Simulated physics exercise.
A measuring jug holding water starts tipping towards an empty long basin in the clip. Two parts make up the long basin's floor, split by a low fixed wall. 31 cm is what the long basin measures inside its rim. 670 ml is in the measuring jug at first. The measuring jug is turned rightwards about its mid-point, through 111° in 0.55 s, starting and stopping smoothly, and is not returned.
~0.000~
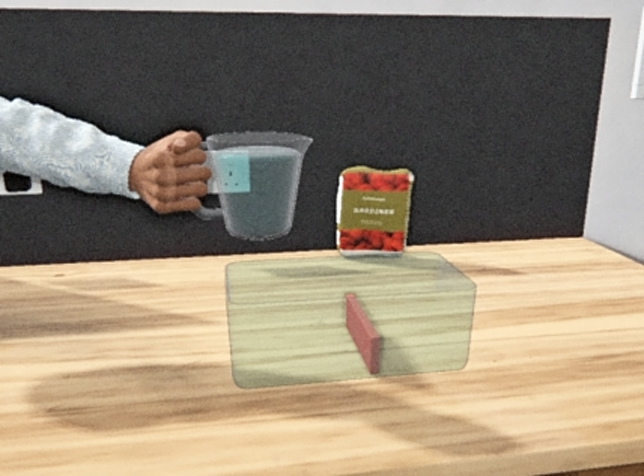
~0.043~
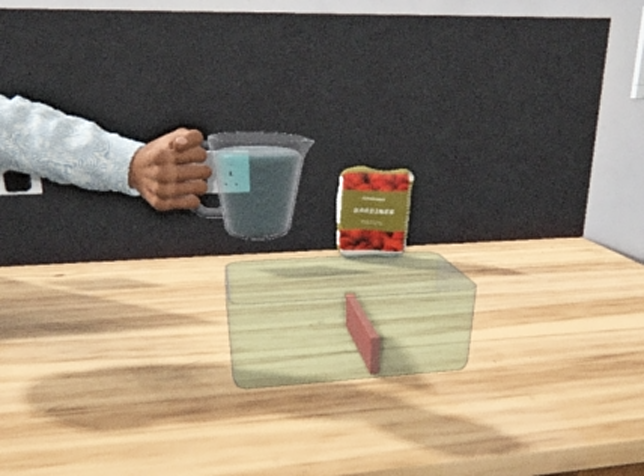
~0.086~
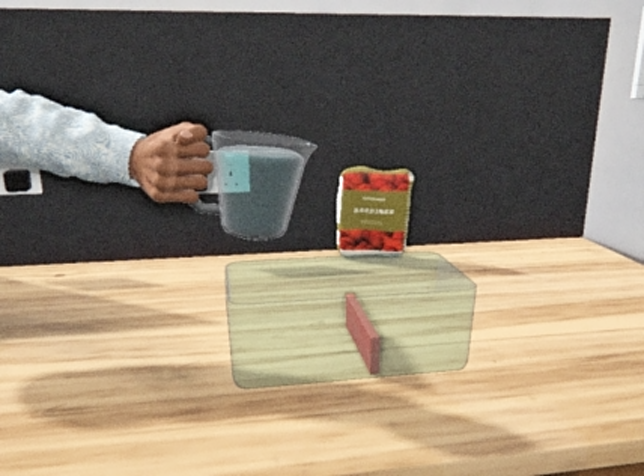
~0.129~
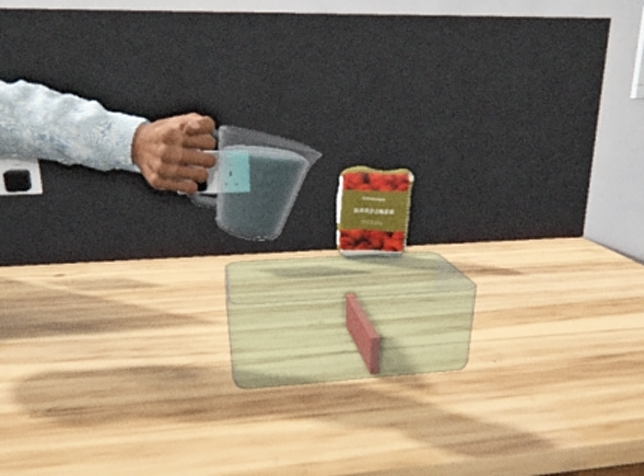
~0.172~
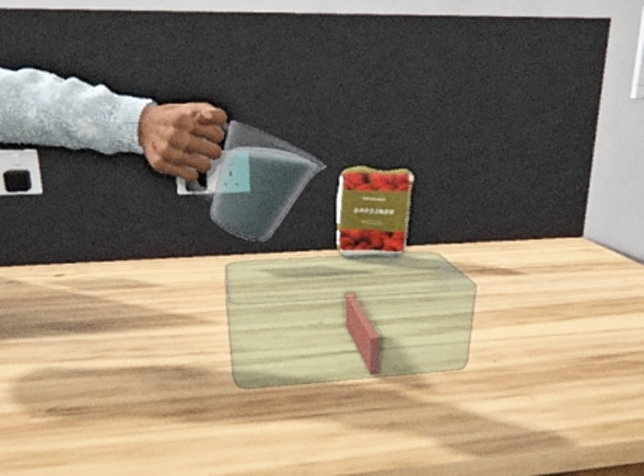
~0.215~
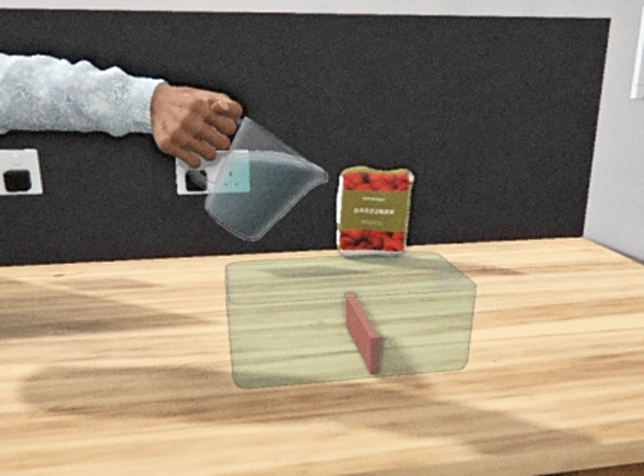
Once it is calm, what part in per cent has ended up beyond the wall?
About 23 per cent ends up there.
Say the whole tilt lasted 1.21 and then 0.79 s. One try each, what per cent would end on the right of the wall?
Try 1: Approx. 50 %; try 2: Approx. 35 %.
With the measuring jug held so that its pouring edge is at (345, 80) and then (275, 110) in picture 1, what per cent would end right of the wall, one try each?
Near 85 in a hundred on the first go and near 5 in a hundred on the second.
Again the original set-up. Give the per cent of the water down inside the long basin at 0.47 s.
About 36%.
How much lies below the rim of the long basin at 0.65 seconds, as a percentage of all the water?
Roughly 86 %.
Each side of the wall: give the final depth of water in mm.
I'd say close to 18 mm on the left, close to 8 mm on the right.
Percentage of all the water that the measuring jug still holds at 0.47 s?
Remaining: Near 40 % of the total.
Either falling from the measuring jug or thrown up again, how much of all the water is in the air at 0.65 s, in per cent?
Near 10 in a hundred.
By 0.47 s the tilt is 105° and 39 per cent is still to pour, 16 is left of the wall and 20 right of it.
By 0.65 s the tilt is 111° and 4 per cent is still to pour, 65 is left of the wall and 22 right of it.
By 0.84 s the tilt is 111° and 0 per cent is still to pour, 74 is left of the wall and 22 right of it.
By 1.05 s the tilt is 111° and 0 per cent is still to pour, 74 is left of the wall and 23 right of it.
At rest 74 per cent lies left of the wall, 23 right of it and 3 outside.
